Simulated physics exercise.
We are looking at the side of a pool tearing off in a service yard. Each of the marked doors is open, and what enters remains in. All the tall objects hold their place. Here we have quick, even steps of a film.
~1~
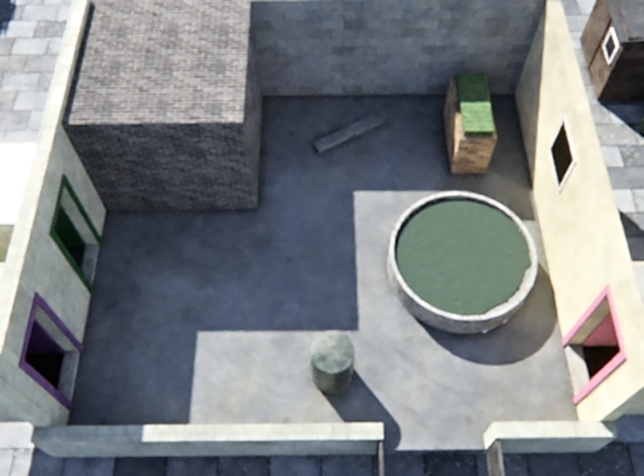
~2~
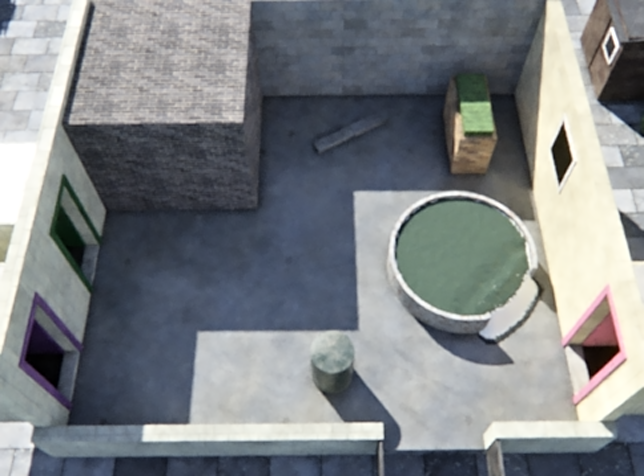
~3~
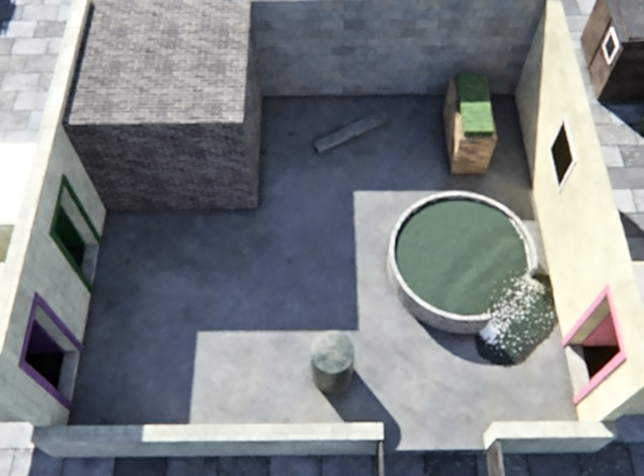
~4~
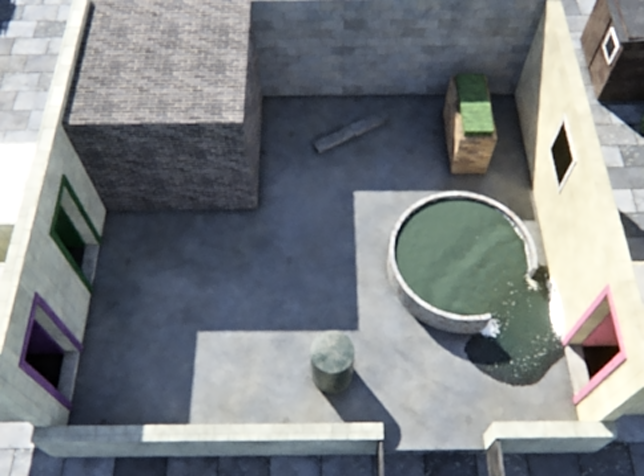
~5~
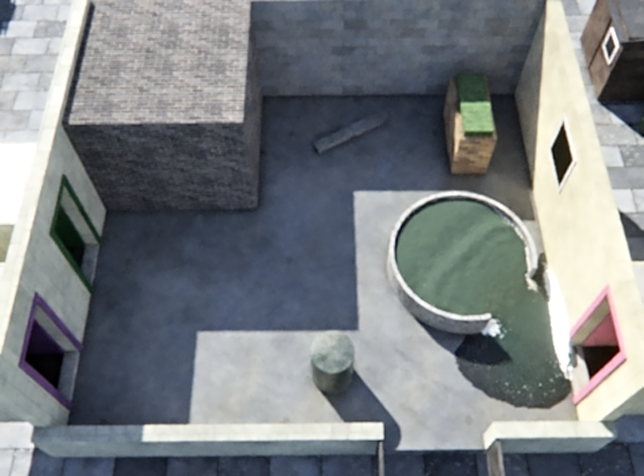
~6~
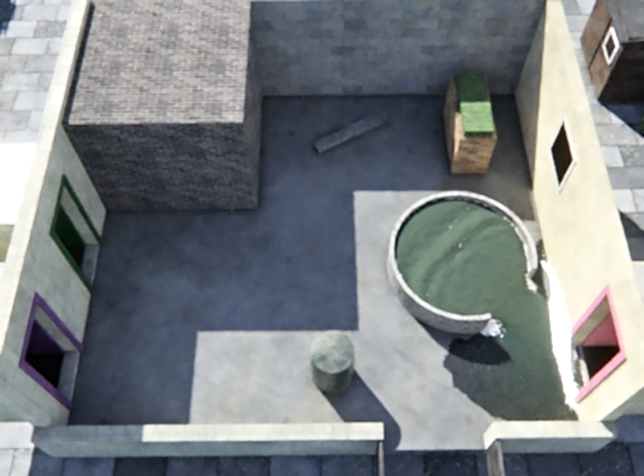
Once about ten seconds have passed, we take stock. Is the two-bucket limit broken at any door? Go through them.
Going through them: The pink door breaks it, the green door keeps to it, the purple door keeps to it.
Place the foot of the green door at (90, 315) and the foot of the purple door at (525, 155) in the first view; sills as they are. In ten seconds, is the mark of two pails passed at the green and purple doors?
In short: Green takes less, purple stays under.
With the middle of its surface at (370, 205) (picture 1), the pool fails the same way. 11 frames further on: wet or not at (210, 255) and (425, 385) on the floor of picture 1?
In turn: Clear, awash.
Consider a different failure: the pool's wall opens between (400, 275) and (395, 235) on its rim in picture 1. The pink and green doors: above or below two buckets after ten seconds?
My guess is that the pink door stays short of it while the green door tops the mark.
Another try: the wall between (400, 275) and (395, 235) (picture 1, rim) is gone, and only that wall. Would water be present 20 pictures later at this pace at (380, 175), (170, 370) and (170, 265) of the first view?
Bone-dry, submerged, submerged.
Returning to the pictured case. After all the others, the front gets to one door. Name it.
Looking at the pictures, the answer is the one in green.
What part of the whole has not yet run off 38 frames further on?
I reckon around 86 in a hundred.
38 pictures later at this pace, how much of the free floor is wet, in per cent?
That's roughly 65 per cent.
A moment on, water covers 10 % of the floor; the pink door under two buckets in, the green door not reached, the purple door not reached.
Next, water covers 15 % of the floor; the pink door over two buckets in, the green door not reached, the purple door not reached.
Then, water covers 35 % of the floor; the pink door far over two buckets in, the green door not reached, the purple door not reached.
Later, water covers 65 % of the floor; the pink door far over two buckets in, the green door not reached, the purple door wet at the sill, nothing in.
In the end, water covers 95 % of the floor; the pink door far over two buckets in, the green door wet at the sill, nothing in, the purple door wet at the sill, nothing in.
